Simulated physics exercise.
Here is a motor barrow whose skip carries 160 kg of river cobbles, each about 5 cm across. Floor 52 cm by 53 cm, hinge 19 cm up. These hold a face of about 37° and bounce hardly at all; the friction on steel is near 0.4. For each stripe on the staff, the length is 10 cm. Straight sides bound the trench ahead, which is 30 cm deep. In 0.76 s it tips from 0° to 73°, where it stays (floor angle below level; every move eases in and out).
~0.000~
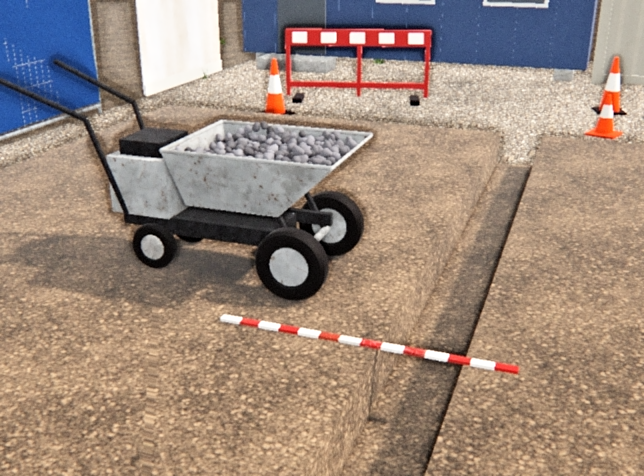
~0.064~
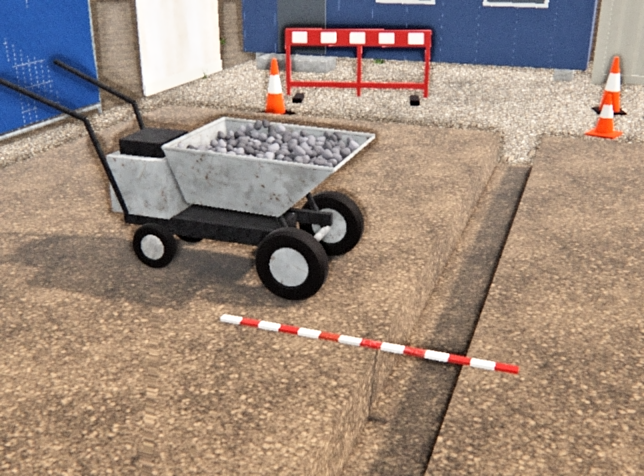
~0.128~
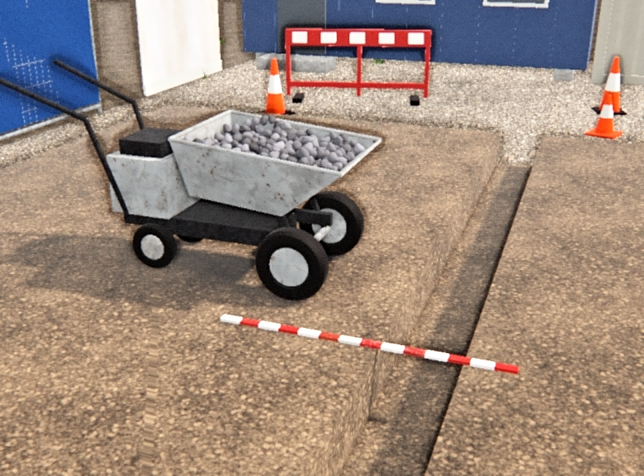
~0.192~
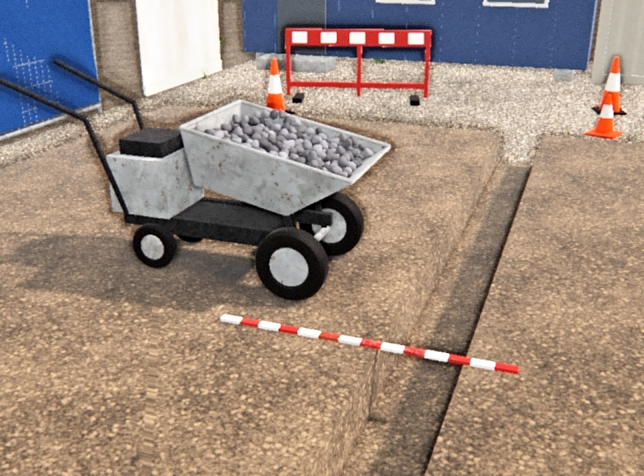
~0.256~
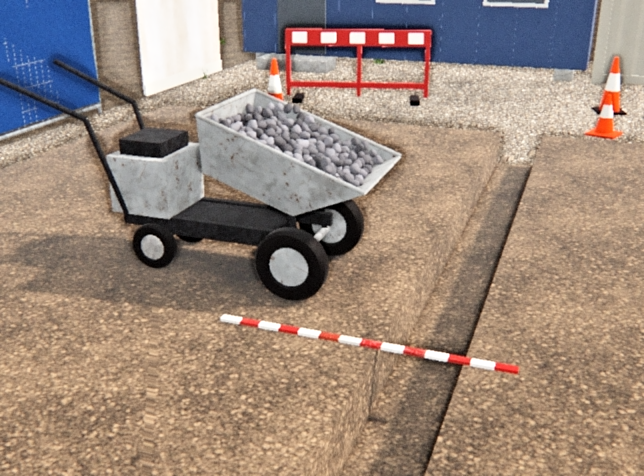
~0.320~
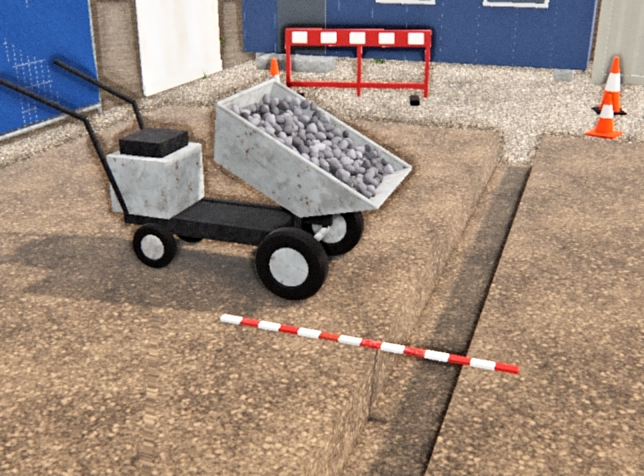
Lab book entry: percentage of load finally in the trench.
Approx. 86 percent.
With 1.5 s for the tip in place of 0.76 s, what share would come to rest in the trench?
95 %.
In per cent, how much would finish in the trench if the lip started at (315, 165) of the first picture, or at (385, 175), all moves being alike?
I'd expect some 95 per cent, then some 30.
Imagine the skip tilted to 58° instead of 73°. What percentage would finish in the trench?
Then about 85 per cent.
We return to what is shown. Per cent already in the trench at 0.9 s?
Approx. 45 % of the load.
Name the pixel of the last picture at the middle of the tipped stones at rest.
(455, 332).
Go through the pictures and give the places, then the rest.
The skip is at 0°, its lip at (331, 169); the top of the load is at (300, 135), in the first picture.
Lip at (334, 170), floor tilted 1°, highest stones at (290, 134); the stones move at 0.3 m/s on average, in the second picture.
The skip is at 6°, its lip at (342, 175); the top of the load is at (270, 127); the stones move at 0.7 m/s on average, in the third picture.
Lip at (352, 182), floor tilted 12°, highest stones at (255, 120); the stones move at 1.0 m/s on average, in the fourth picture.
The skip is at 19°, its lip at (365, 194); the top of the load is at (265, 111); the stones move at 1.2 m/s on average, in the fifth picture.
The skip is at 28°, its lip at (377, 208); the top of the load is at (275, 105); the stones move at 1.3 m/s on average, in the sixth picture.
After 0.6 s the floor is at 62°; 100 % in the skip; the foremost stones are at (417, 243).
After 0.9 s the floor is at 73°; 55 % in the skip, 44 % in the trench, 1 % past the trench; the foremost stones are at (490, 296).
After 1.2 s the floor is at 73°; 7 % in the skip, 79 % in the trench, 14 % past the trench; the foremost stones are at (624, 319).
After 3.2 s the floor is at 73°; 0 % in the skip, 86 % in the trench, 14 % past the trench; the foremost stones are past the picture's edge.
